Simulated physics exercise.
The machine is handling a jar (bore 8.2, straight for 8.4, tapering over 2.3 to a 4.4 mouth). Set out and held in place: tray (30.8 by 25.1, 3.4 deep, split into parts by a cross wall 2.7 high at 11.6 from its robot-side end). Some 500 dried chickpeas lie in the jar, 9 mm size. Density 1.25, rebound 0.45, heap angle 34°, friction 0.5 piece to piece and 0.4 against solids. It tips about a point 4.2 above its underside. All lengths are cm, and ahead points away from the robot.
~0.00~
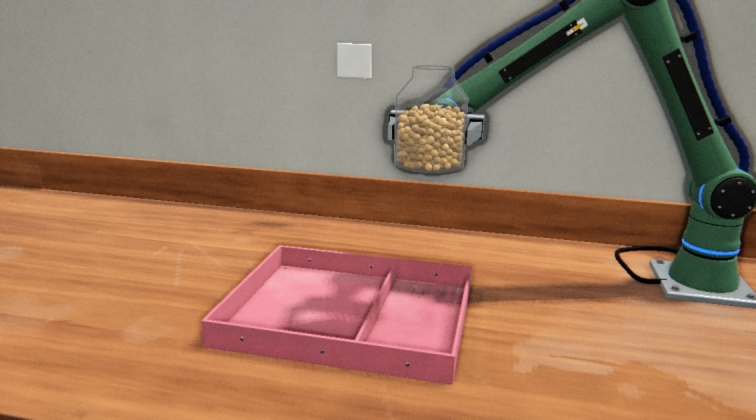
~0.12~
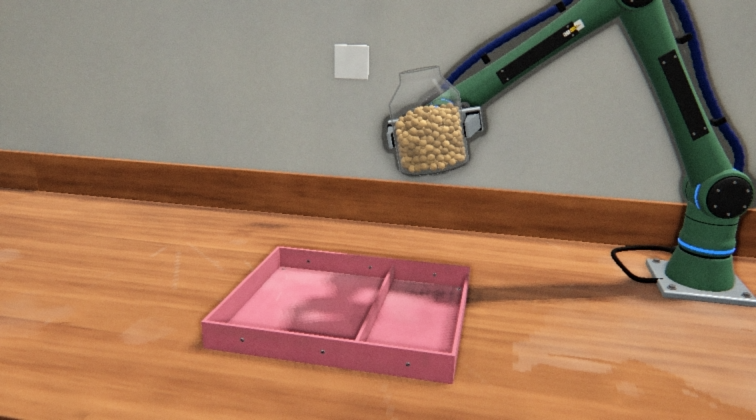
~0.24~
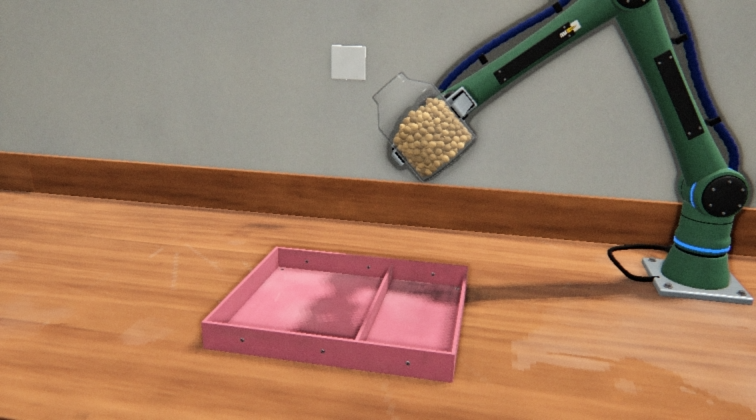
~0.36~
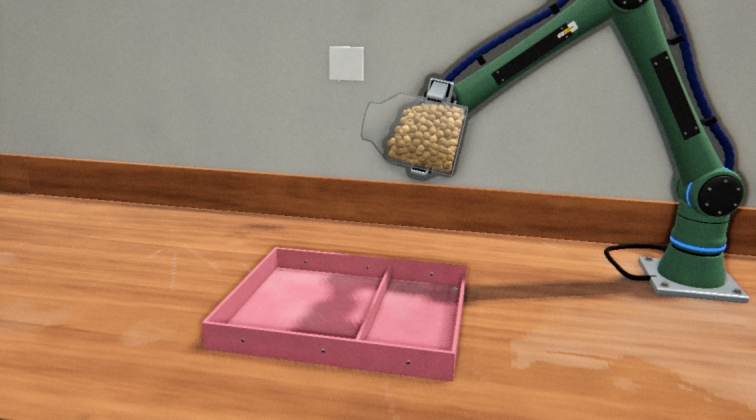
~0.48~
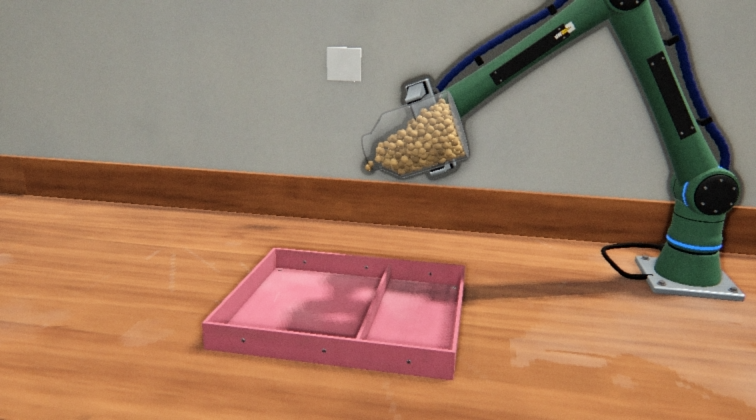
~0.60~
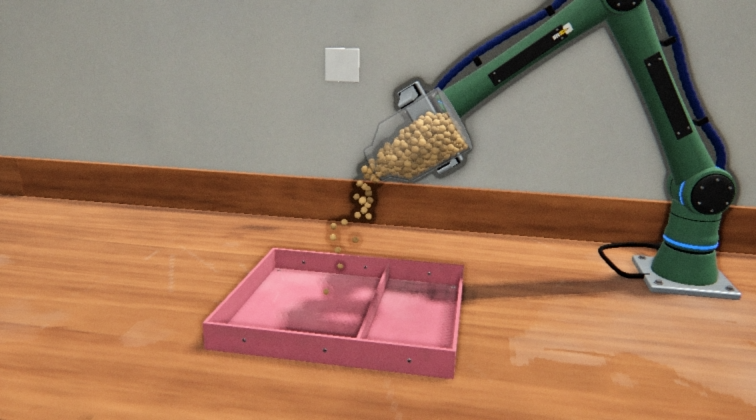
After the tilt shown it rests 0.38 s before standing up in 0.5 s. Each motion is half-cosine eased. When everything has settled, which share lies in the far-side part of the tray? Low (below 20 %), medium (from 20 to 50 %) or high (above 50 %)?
In the far-side part of the tray the share is medium, from 20 to 50 %.
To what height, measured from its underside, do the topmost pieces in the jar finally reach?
Some 7.0 cm.
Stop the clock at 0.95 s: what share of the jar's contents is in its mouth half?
Some 60 per cent.
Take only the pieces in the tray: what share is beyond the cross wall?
Roughly 100 per cent.
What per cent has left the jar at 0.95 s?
About 20 per cent by then.
After 0.95 s, tipped 123°, highest piece 28 above the table; 390 in the jar, 88 in the far-side part, 20 in flight or on a rim.
After 1.30 s, tipped 34°, highest piece 32 above the table; 367 in the jar, 129 in the far-side part, 2 in flight or on a rim.
After 1.68 s, upright, highest piece 30 above the table; 367 in the jar, 131 in the far-side part.
After 2.38 s, upright, highest piece 30 above the table; 367 in the jar, 131 in the far-side part.
In the end, 367 in the jar, 131 in the far-side part. That is 26 % in the far-side part of the tray.
